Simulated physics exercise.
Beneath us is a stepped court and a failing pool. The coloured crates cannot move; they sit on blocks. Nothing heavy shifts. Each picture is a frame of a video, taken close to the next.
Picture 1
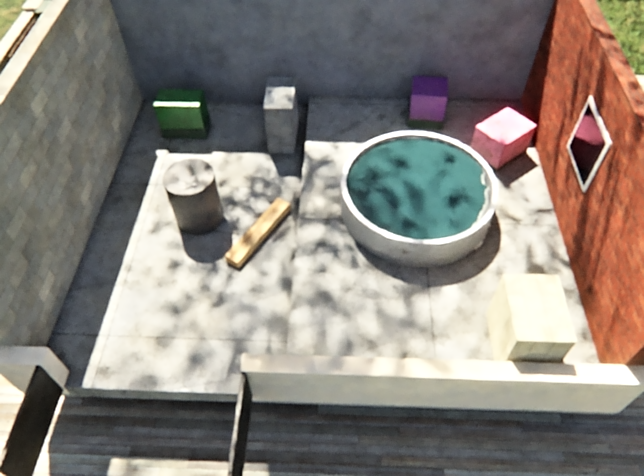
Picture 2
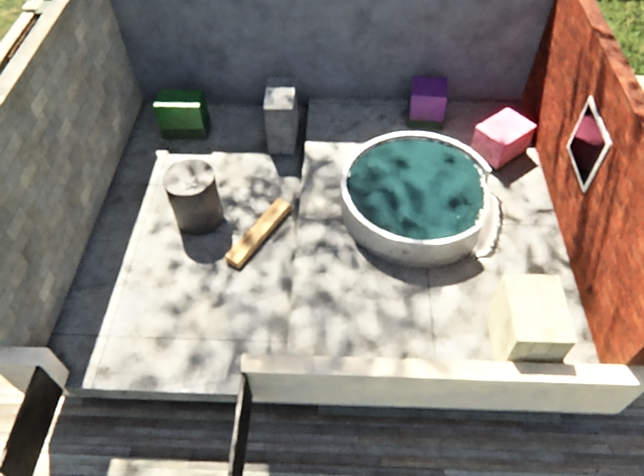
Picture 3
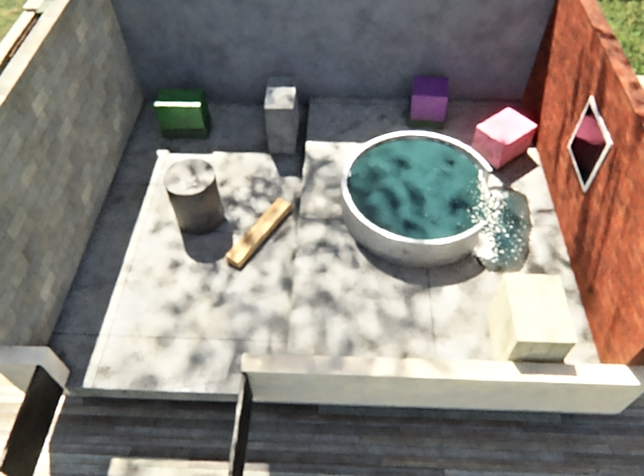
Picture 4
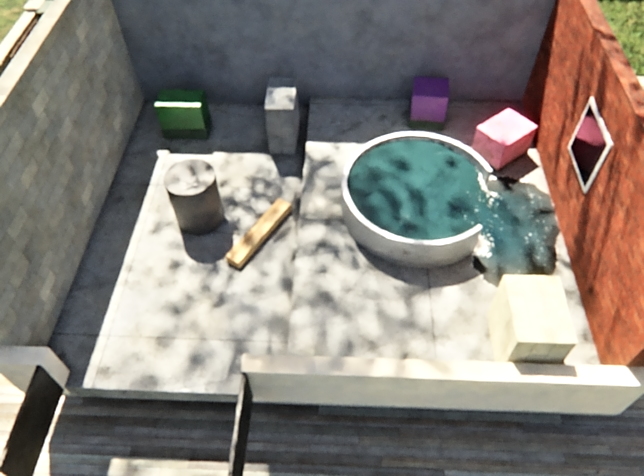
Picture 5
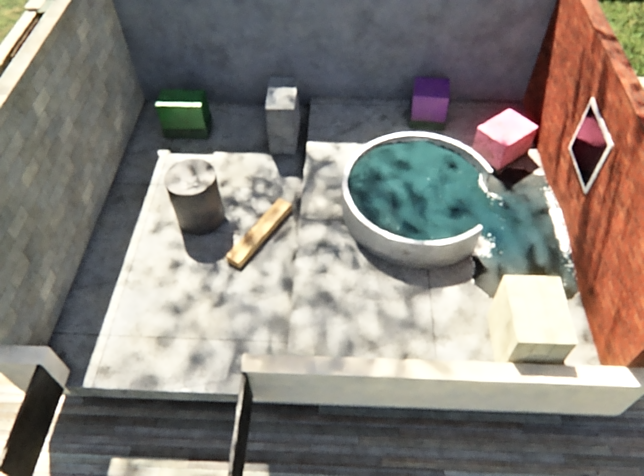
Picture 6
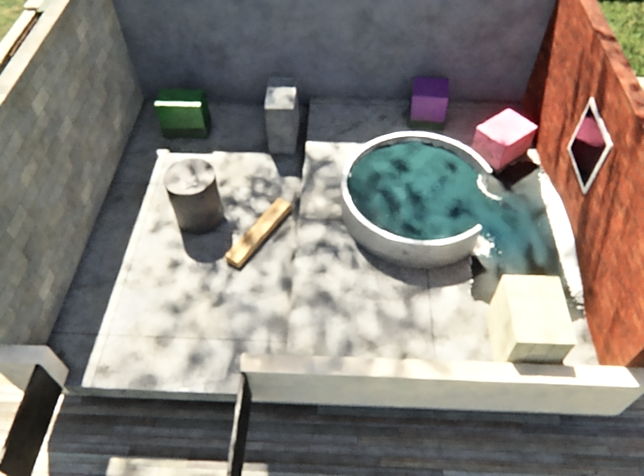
A round pool bursts open on its right side and teal water spreads across the court.
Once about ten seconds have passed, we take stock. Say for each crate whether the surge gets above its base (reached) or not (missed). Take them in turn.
My prediction: The purple crate is unaffected by the water, the pink crate is affected by the water, the green crate is unaffected by the water.
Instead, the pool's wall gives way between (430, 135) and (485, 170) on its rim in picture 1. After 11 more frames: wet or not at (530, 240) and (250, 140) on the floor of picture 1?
Going through them in turn, the first is drenched and the second is untouched by it.
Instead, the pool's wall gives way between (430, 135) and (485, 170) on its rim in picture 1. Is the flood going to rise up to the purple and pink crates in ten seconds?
First, the purple crate is flooded; second, the pink crate is flooded.
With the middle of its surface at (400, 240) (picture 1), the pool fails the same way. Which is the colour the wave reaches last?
Answer: The green-painted one.
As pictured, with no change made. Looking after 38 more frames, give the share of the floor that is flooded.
Some 60 per cent.
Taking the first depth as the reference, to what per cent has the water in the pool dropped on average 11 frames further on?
Near 54 in a hundred.
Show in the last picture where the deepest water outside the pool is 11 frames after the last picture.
Somewhere near (596, 372).
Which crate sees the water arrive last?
Looks like the green crate to me.
A moment on, water covers 10 % of the floor; the purple crate not reached, the pink crate water round its plinth, the green crate not reached.
Next, water covers 15 % of the floor; the purple crate not reached, the pink crate water round its plinth, the green crate not reached.
Then, water covers 25 % of the floor; the purple crate water round its plinth, the pink crate water round its plinth, the green crate not reached.
Later, water covers 60 % of the floor; the purple crate water round its plinth, the pink crate water round its plinth, the green crate not reached.
In the end, water covers 90 % of the floor; the purple crate stayed above the water, the pink crate was topped, the green crate stayed above the water.
